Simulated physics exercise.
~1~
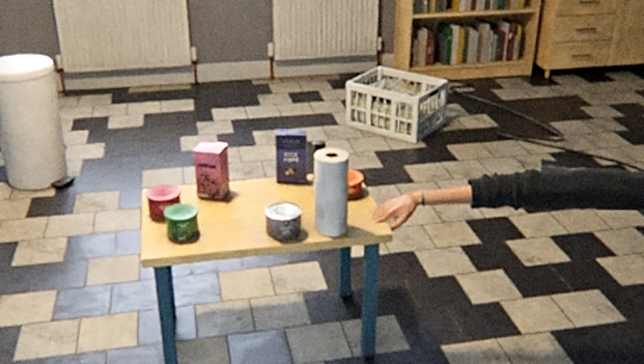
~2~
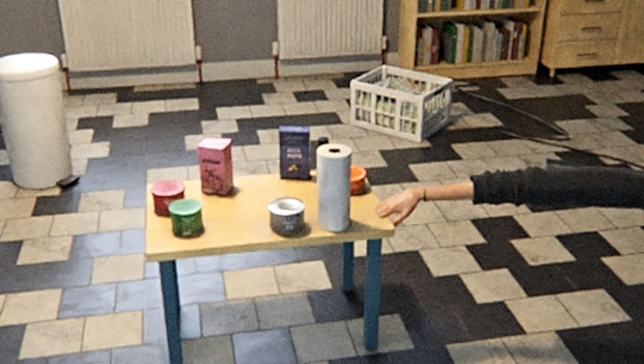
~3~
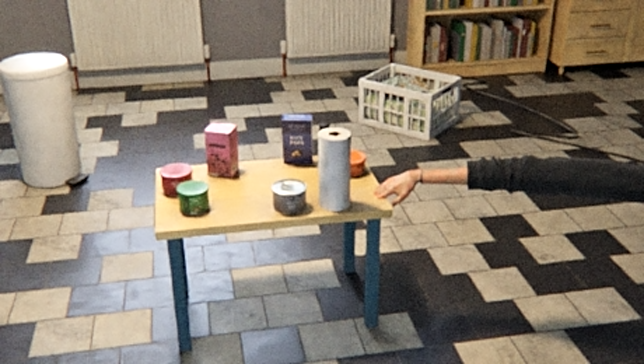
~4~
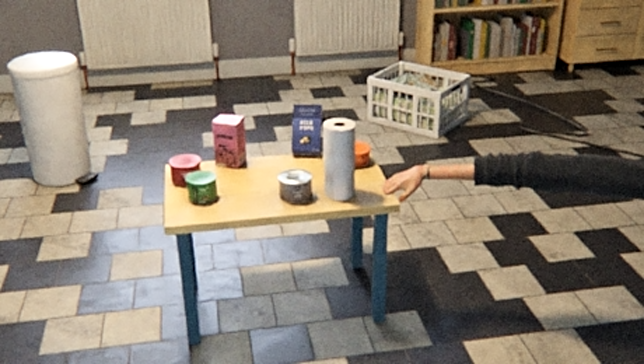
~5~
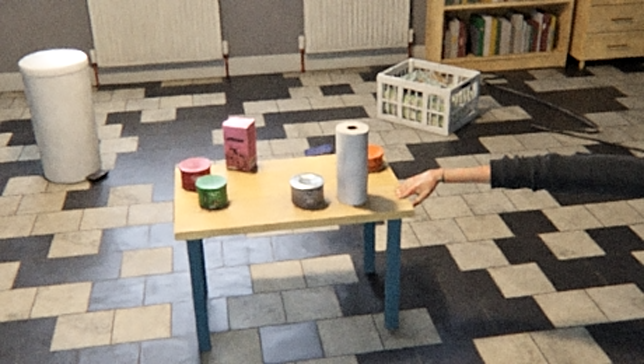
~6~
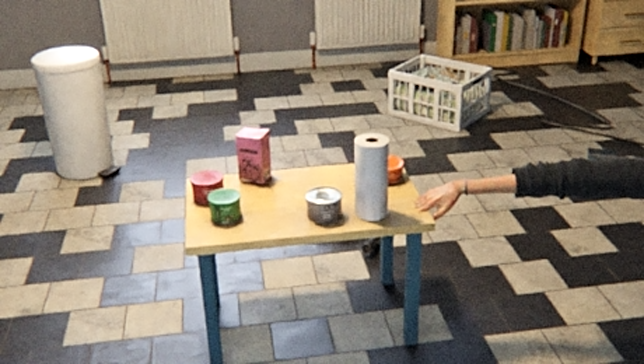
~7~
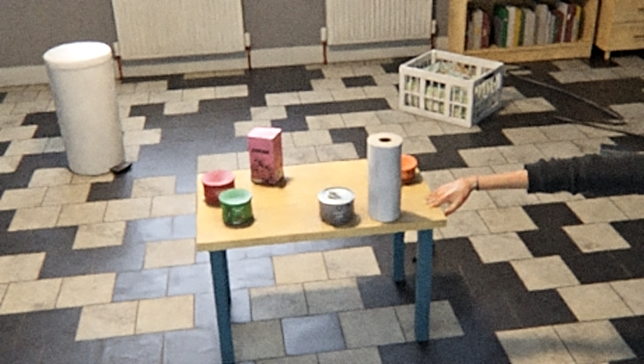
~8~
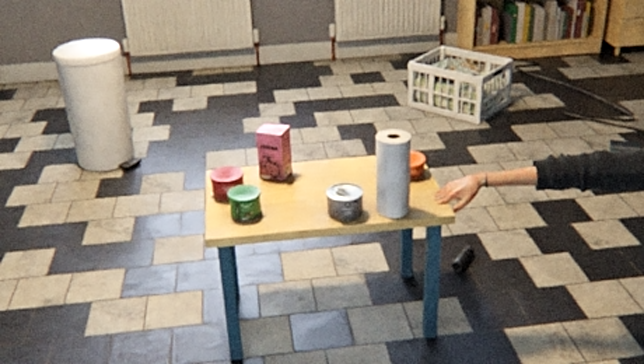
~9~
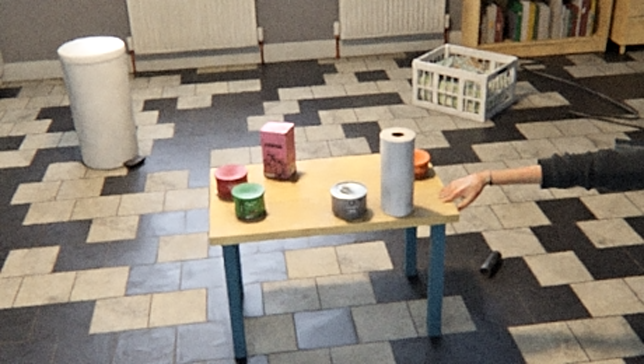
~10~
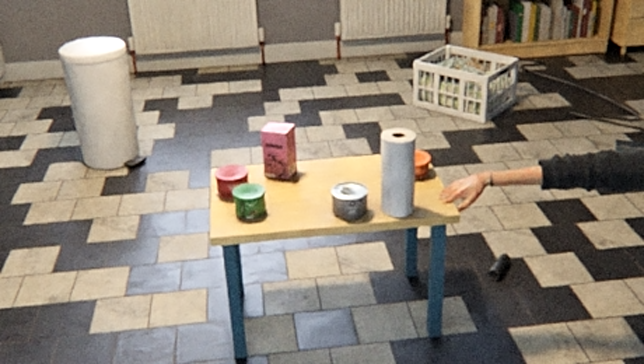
A small wooden table with blue legs, held at its right edge by a hand, was jolted, and a dark blue packet and a small black cylinder dropped off the back; the cylinder rolled right across the tiles while the tubs, pink carton and white roll stayed on.
